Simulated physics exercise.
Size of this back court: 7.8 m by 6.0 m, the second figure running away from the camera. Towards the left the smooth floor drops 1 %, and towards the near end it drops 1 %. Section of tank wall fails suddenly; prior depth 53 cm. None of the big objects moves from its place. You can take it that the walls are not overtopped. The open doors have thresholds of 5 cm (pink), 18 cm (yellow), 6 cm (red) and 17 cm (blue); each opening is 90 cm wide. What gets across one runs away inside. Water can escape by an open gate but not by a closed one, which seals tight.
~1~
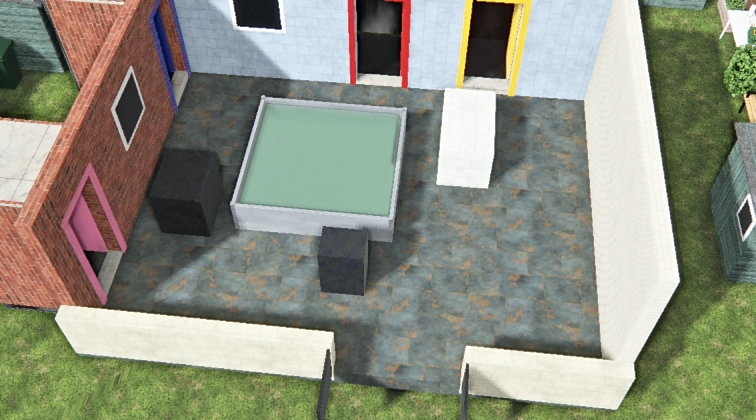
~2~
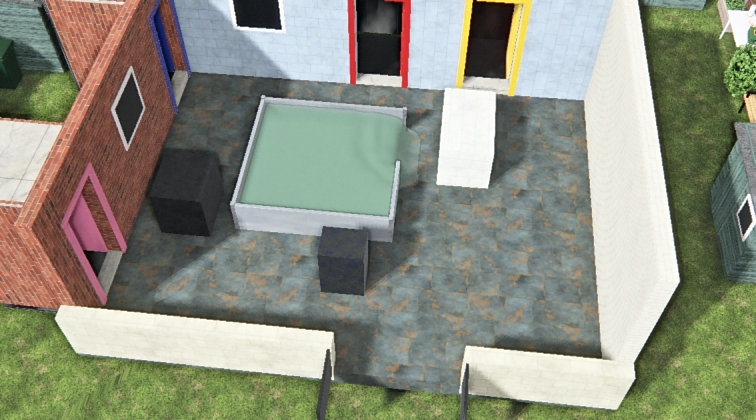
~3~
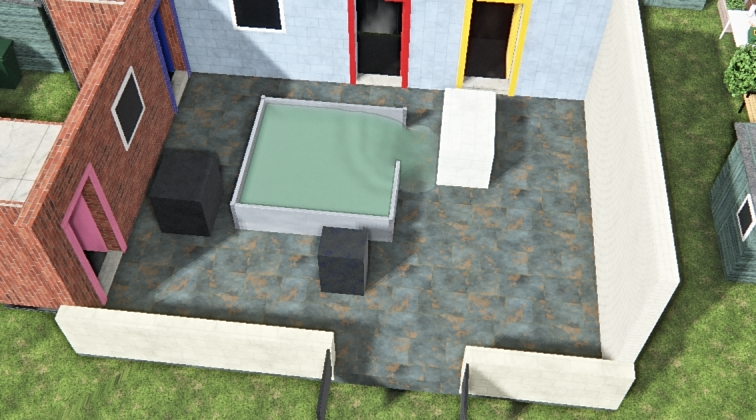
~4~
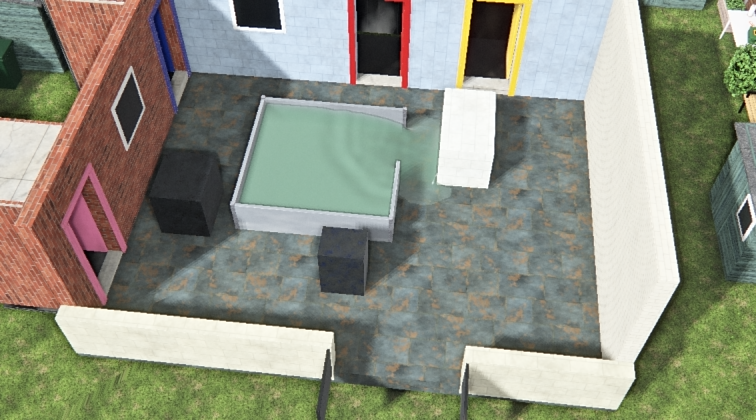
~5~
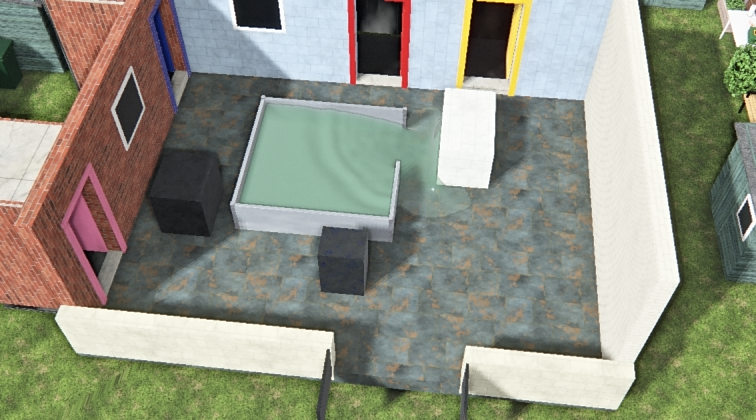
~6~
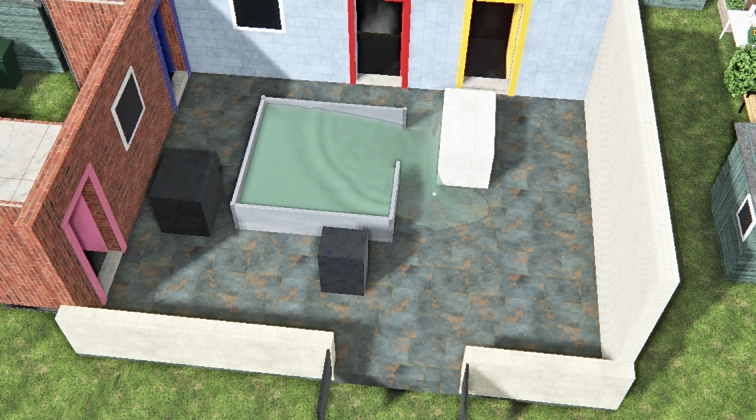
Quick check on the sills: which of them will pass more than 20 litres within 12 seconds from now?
Sill check: Pink door passes less or equal; yellow door passes less or equal; red door passes more; blue door passes less or equal.
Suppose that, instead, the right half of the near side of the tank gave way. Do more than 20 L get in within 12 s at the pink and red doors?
Pink goes beyond, red stays inside, judged against that limit.
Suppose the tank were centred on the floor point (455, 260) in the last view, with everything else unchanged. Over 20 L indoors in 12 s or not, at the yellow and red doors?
Yellow door held, red door held.
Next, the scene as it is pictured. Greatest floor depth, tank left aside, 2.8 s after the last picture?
Max depth: About 28 centimetres.
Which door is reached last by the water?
Pink.
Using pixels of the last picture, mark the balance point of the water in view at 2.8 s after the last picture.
Roughly (367, 177).
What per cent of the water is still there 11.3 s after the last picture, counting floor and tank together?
About 76 percent of the water remains.
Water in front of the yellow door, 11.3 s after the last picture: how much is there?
Around 3.5 cm deep.
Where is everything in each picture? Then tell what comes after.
Still water, 53 cm deep, in the tank at (323, 158), in the first picture.
The front is at (413, 132), 0.7 m from the gap at (399, 152); 0.3 m2 of floor is under water; 53 cm left at the back of the tank, in the second picture.
The front is at (426, 129), 0.9 m from the gap at (399, 153); 0.9 m2 of floor is under water; 53 cm left at the back of the tank, in the third picture.
The front is at (444, 195), 1.2 m from the gap at (399, 153); 1.2 m2 of floor is under water; 53 cm left at the back of the tank, in the fourth picture.
The front is at (464, 202), 1.5 m from the gap at (399, 153); 1.5 m2 of floor is under water; 53 cm left at the back of the tank, in the fifth picture.
Water pours out at (399, 153) and has run 1.8 m, to (481, 209); typically 10 cm deep outside, 53 cm at the tank's back, in the sixth picture.
Then, 0.7 s after the last picture water covers 15 % of the floor and is deepest (42 cm) near (427, 150); pink door not reached, yellow door 8 cm at the sill, 0 L in, red door 7 cm at the sill, 0 L in, blue door not reached.
Then, 1.5 s after the last picture water covers 30 % of the floor and is deepest (42 cm) near (426, 165); pink door not reached, yellow door 14 cm at the sill, 0 L in, red door 12 cm at the sill, 10 L in, blue door not reached.
Then, 2.8 s after the last picture water covers 60 % of the floor and is deepest (28 cm) near (426, 165); pink door not reached, yellow door 11 cm at the sill, 0 L in, red door 11 cm at the sill, 37 L in, blue door 4 cm at the sill, 0 L in.
Then, 6.3 s after the last picture water covers 75 % of the floor and is deepest (18 cm) near (426, 165); pink door 4 cm at the sill, 0 L in, yellow door 6 cm at the sill, 0 L in, red door 8 cm at the sill, 65 L in, blue door 8 cm at the sill, 0 L in.
Then, 11.3 s after the last picture water covers 95 % of the floor and is deepest (12 cm) near (416, 164); pink door 4 cm at the sill, 0 L in, yellow door 4 cm at the sill, 0 L in, red door 5 cm at the sill, 72 L in, blue door 8 cm at the sill, 0 L in.
